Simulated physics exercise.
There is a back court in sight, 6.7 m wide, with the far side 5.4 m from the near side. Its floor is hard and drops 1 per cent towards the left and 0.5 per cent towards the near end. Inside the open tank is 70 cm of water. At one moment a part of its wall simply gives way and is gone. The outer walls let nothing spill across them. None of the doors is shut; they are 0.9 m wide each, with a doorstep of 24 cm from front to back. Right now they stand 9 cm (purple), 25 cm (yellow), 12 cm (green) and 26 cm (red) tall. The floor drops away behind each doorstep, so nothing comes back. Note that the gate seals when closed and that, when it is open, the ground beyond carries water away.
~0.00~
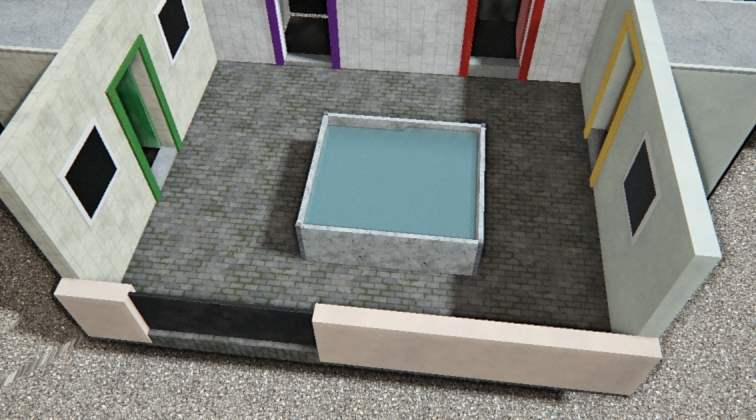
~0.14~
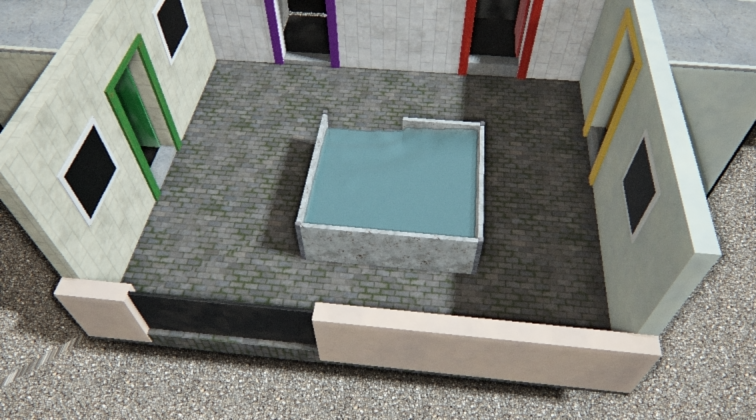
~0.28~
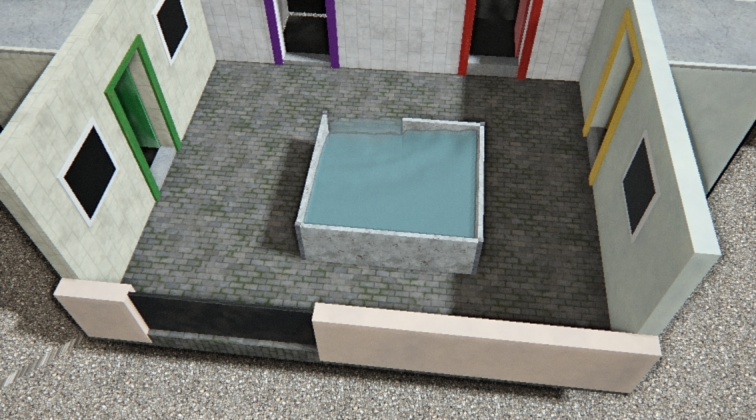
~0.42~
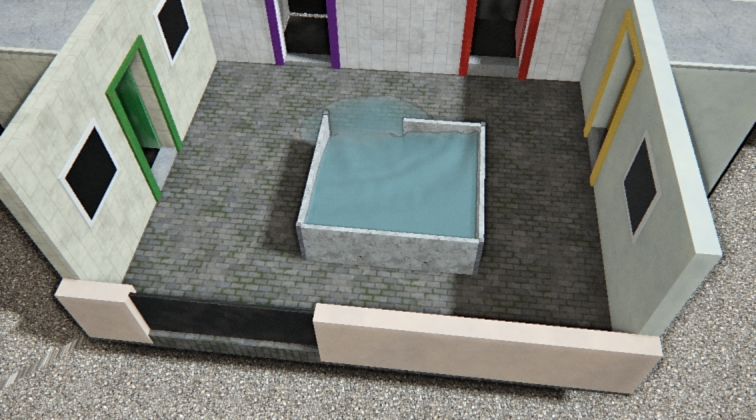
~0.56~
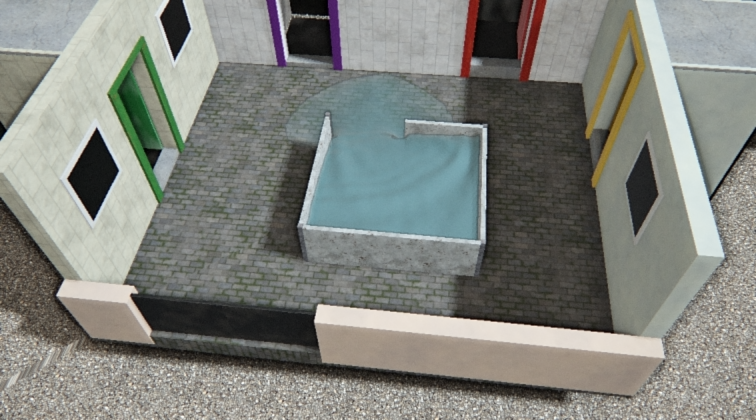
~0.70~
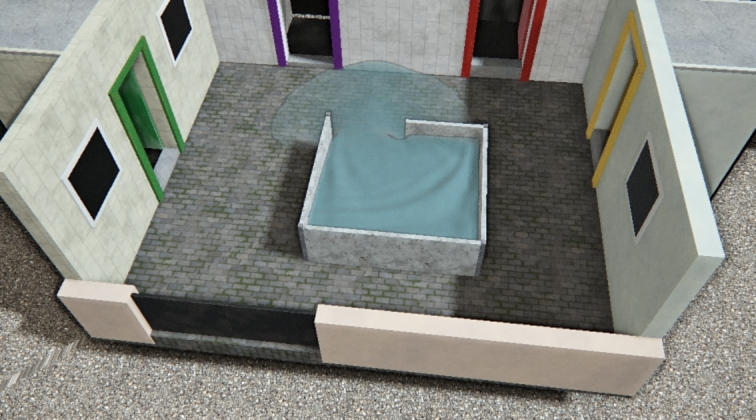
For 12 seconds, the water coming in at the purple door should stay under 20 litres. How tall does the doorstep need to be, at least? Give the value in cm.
Close to 26 cm is just enough.
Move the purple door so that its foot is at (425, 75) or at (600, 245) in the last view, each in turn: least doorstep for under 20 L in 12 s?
In turn: Roughly 28 cm, roughly 8.5 cm.
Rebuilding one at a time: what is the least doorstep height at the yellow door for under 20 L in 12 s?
At yellow, about 8.0 cm.
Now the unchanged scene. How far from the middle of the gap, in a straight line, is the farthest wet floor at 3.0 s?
The front sits around 4.0 m out.
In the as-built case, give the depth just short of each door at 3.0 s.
Lab note, cm: Purple 21; yellow 13; green 6; red 12.
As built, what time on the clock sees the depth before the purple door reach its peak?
It peaks at about 1.8 s.
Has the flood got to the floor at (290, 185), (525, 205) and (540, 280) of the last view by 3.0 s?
Status: Clear / clear / clear.
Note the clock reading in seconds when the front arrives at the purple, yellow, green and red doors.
Purple 0.8 s, yellow 2.6 s, green 2.6 s, red 1.2 s.
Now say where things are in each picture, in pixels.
In the first frame, the open tank at (397, 176) is whole and still, 70 cm deep; the purple door at (303, 20) is dry.
In the second frame, the gap is on the far side, the front 0.3 m out at a hidden place; the back of the open tank holds 70 cm.
In the third frame, water pours out on the far side and has run 0.7 m, to a hidden place; about 11 cm deep outside, 70 cm at the back.
In the fourth frame, the front is at (381, 98), 1.3 m from the gap on the far side; 2.1 m2 of floor is wet, 70 cm left at the back.
In the fifth frame, water pours out on the far side and has run 1.9 m, to (377, 77); about 6 cm deep outside, 69 cm at the back.
In the sixth frame, water pours out on the far side and has run 2.1 m, to (333, 70); about 5 cm deep outside, 65 cm at the back; 0.4 m in a straight line remain to the purple door at (305, 21).
After 1.4 s water covers 20 % of the floor, deepest (44 cm) near (371, 76); 26 cm at the purple door, 18 litres in over its 9 cm doorstep.
After 3.0 s water covers 45 % of the floor, deepest (38 cm) near (228, 68); 21 cm at the purple door, 160 litres in over its 9 cm doorstep.
After 12.0 s water covers 95 % of the floor, deepest (16 cm) near (254, 329); 8 cm at the purple door, 256 litres in over its 9 cm doorstep.
At the purple door as built, the water arrived by 0.9 s and peaked near 27 cm at 1.8 s.
With a doorstep of 24 cm, 30 litres would have come in within the 12 s; with 28 cm, 12 litres. So under 20 litres takes about 26 cm.
